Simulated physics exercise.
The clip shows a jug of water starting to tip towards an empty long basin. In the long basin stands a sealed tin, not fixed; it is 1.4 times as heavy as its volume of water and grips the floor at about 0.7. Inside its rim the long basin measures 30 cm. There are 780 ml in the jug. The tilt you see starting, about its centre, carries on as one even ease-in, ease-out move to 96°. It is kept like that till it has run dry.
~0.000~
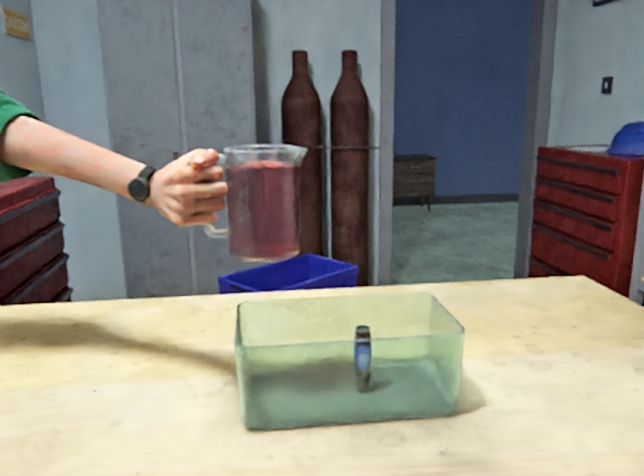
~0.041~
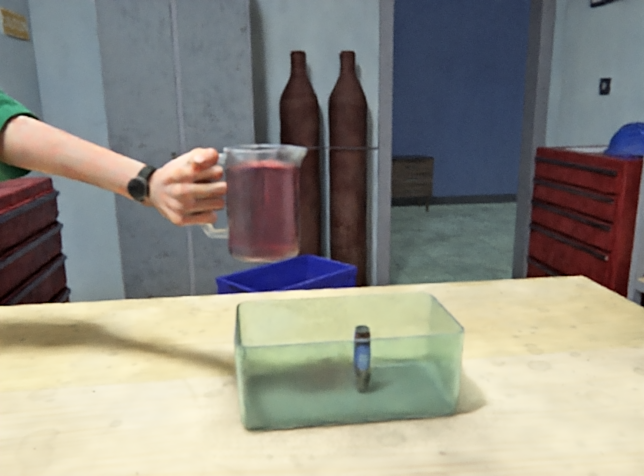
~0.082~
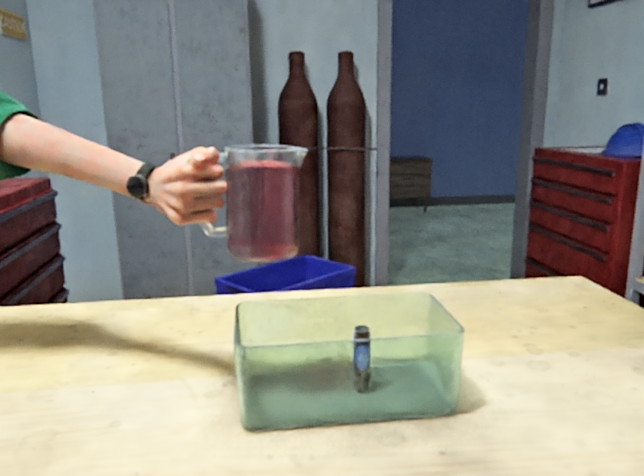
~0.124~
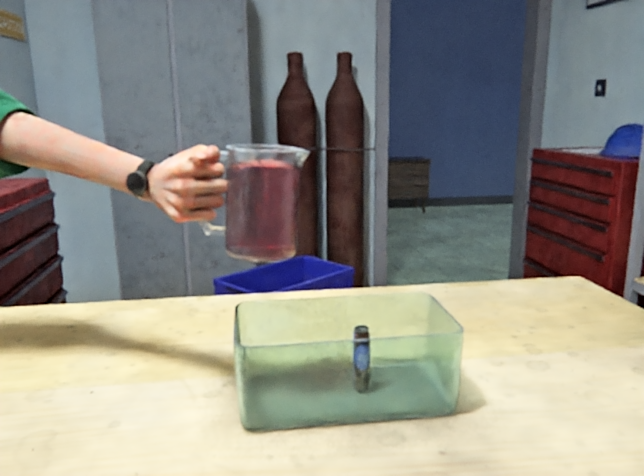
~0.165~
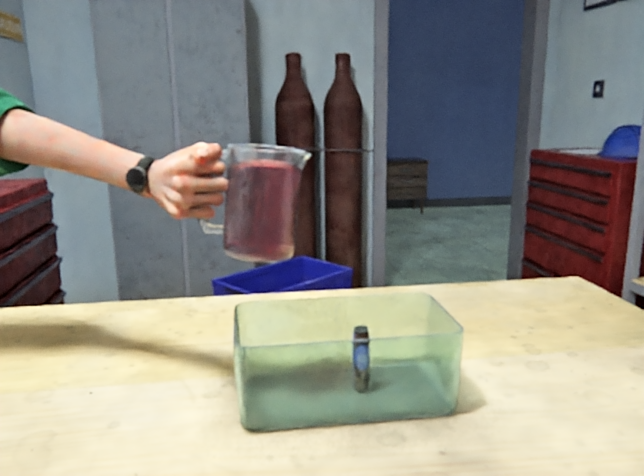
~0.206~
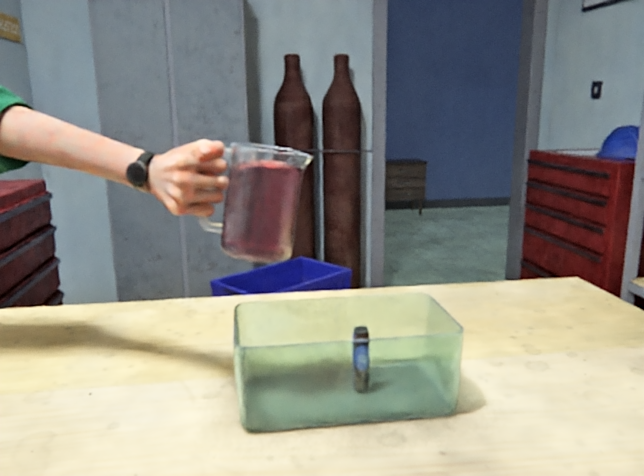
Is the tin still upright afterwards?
It stays up.
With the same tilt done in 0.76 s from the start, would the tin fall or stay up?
Then it stays up.
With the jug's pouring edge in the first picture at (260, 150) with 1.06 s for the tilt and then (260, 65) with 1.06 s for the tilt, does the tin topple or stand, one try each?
First it topples; then it goes over.
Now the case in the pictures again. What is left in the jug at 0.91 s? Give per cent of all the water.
About 54 per cent.
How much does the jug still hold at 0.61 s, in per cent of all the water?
About 92 per cent.
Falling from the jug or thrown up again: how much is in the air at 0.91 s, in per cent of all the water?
About 22 per cent.
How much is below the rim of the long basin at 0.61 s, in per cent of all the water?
Near 0 in a hundred.
By 0.61 s the tilt is 60° and 91 per cent is still to pour; the tin stands where it began.
By 0.91 s the tilt is 91° and 54 per cent is still to pour; the tin stands where it began.
By 1.22 s the tilt is 96° and 15 per cent is still to pour; the tin stands where it began.
By 1.56 s the tilt is 96° and 4 per cent is still to pour; the tin stands where it began.
At rest the tin stands where it began.
